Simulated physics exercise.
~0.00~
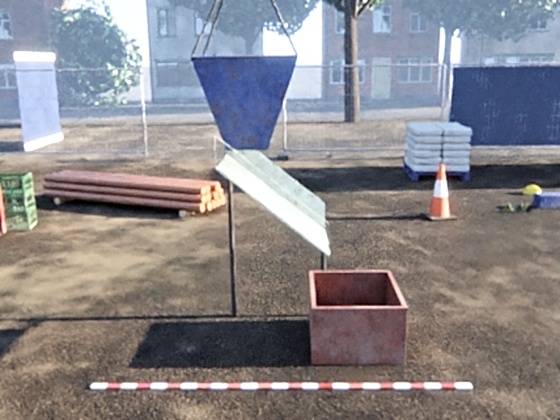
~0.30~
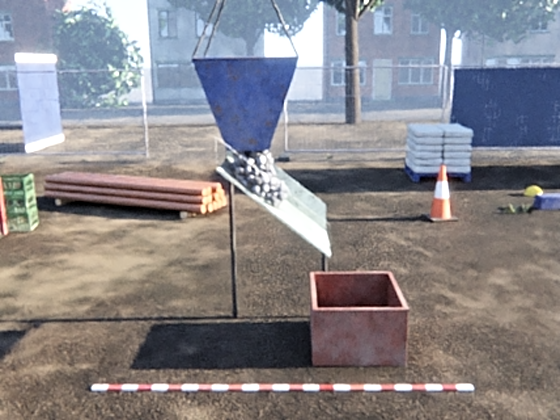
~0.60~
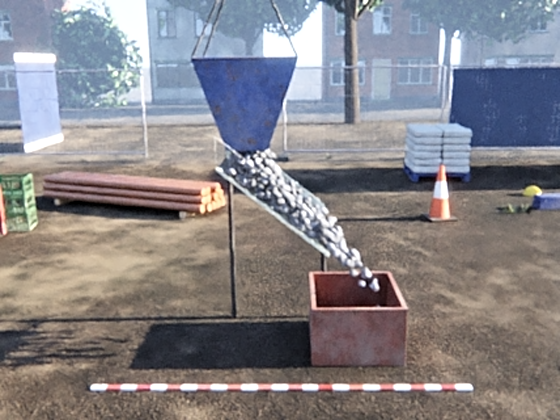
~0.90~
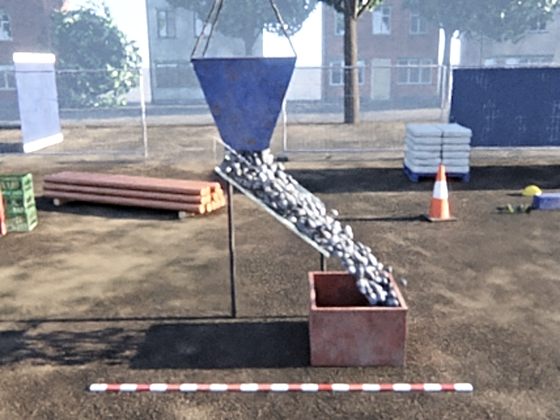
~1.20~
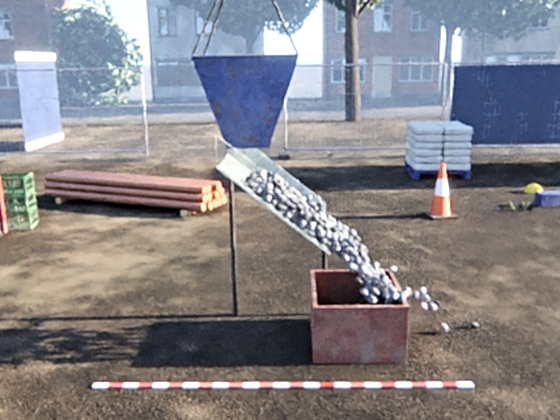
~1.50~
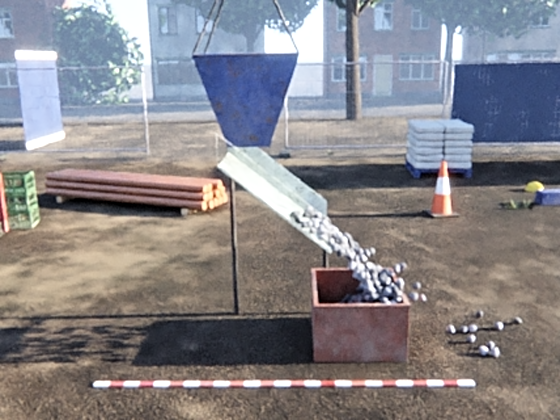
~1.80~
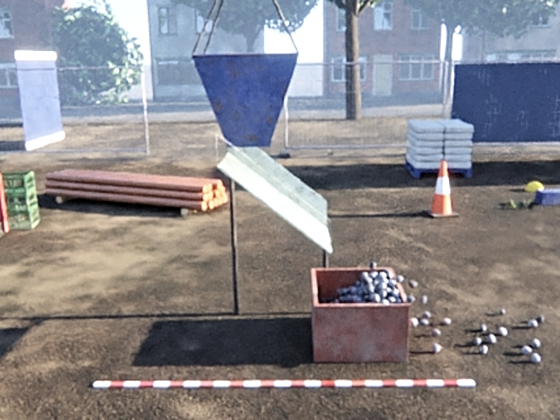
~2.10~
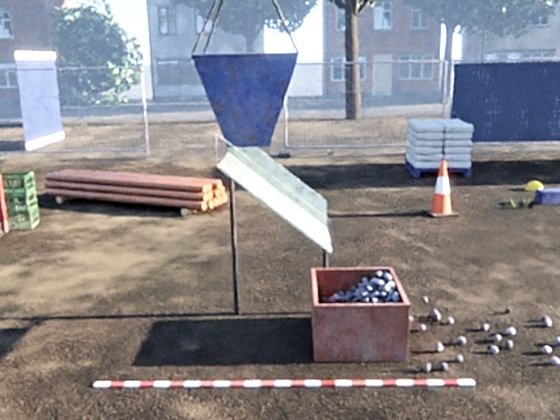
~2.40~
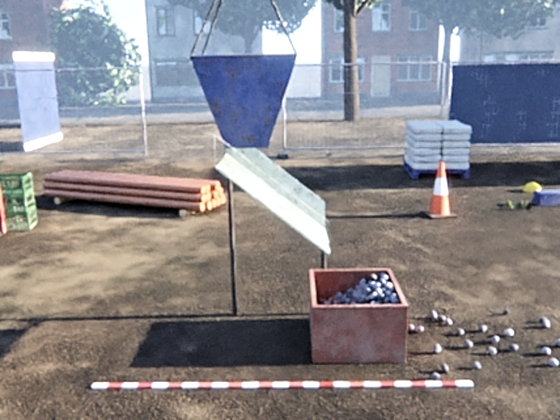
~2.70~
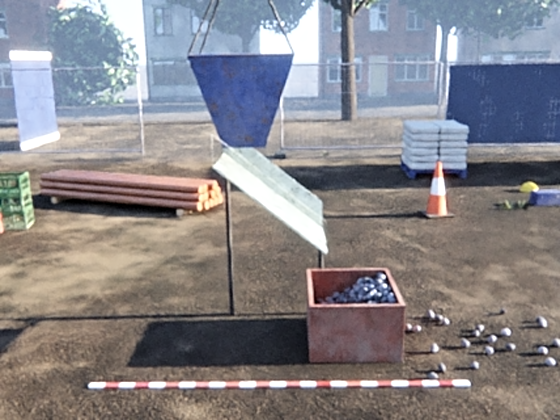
Grey stones pour from a blue skip down a sloping sheet, mostly filling a red bin while some scatter right.
